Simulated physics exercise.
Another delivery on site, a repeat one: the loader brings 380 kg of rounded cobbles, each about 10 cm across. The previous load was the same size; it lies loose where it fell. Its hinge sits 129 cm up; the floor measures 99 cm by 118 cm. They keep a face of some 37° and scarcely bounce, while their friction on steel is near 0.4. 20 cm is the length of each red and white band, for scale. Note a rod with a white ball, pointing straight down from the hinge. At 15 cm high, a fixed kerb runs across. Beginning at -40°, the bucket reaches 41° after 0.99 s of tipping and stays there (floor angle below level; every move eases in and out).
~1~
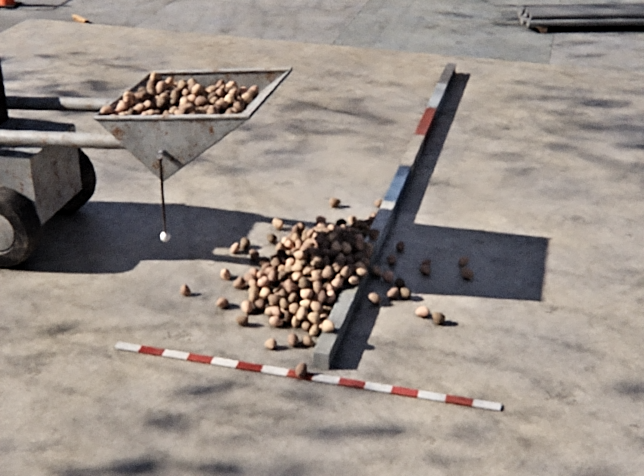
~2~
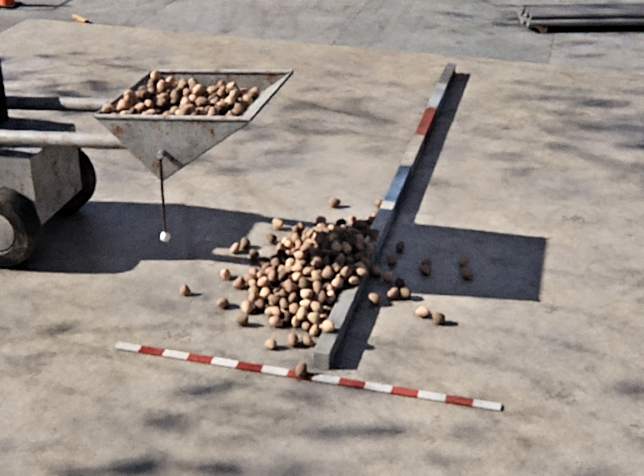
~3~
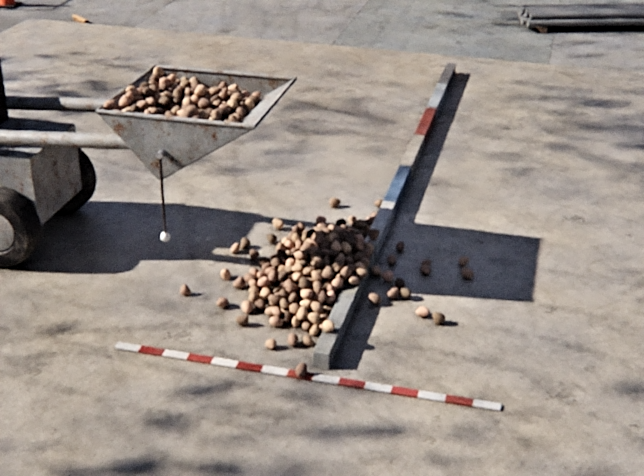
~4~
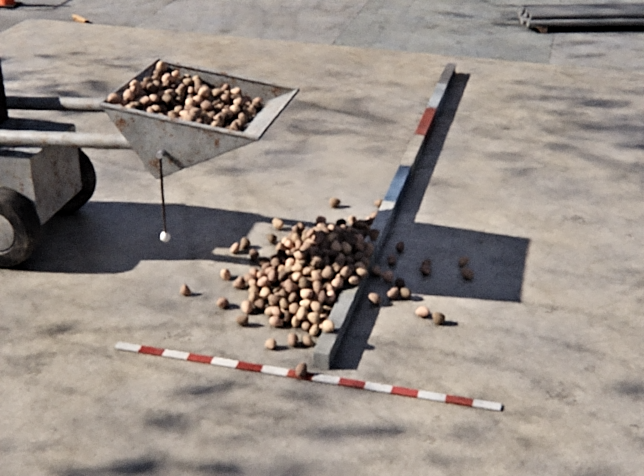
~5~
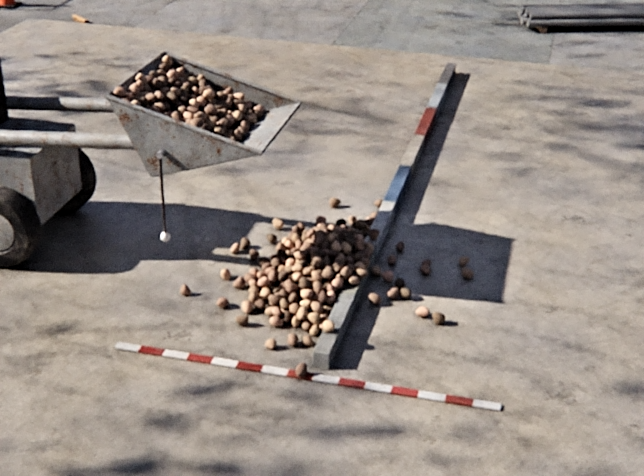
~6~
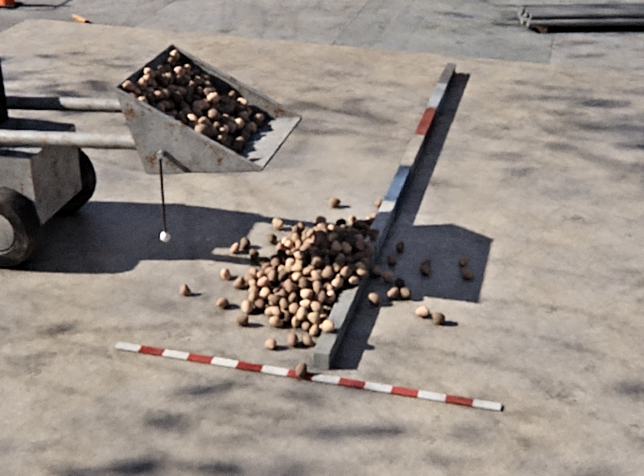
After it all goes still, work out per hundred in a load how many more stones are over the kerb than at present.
Around 3 stones per hundred.
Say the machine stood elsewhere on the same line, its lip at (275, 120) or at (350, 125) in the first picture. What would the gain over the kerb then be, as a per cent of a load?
Around 10 percent, then around 95 percent.
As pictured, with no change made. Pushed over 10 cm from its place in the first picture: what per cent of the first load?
10 %.
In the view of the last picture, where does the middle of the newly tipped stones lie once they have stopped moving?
I'd put their centre close to (285, 258).
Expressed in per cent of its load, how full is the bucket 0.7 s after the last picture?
Roughly 75 per cent of its load.
Then, 0.3 s after the last picture the floor is at 28°; in per cent of one load, 100 in the bucket, 95 on this side of the kerb, 5 over the kerb; the foremost stones are at (431, 283).
Then, 0.7 s after the last picture the floor is at 41°; in per cent of one load, 77 in the bucket, 118 on this side of the kerb, 5 over the kerb; the foremost stones are at (431, 283).
Then, 1.0 s after the last picture the floor is at 41°; in per cent of one load, 14 in the bucket, 181 on this side of the kerb, 5 over the kerb; the foremost stones are at (431, 283).
Then, 3.8 s after the last picture the floor is at 41°; in per cent of one load, 0 in the bucket, 193 on this side of the kerb, 7 over the kerb; the foremost stones are at (437, 308). Net gain over the kerb, 3.
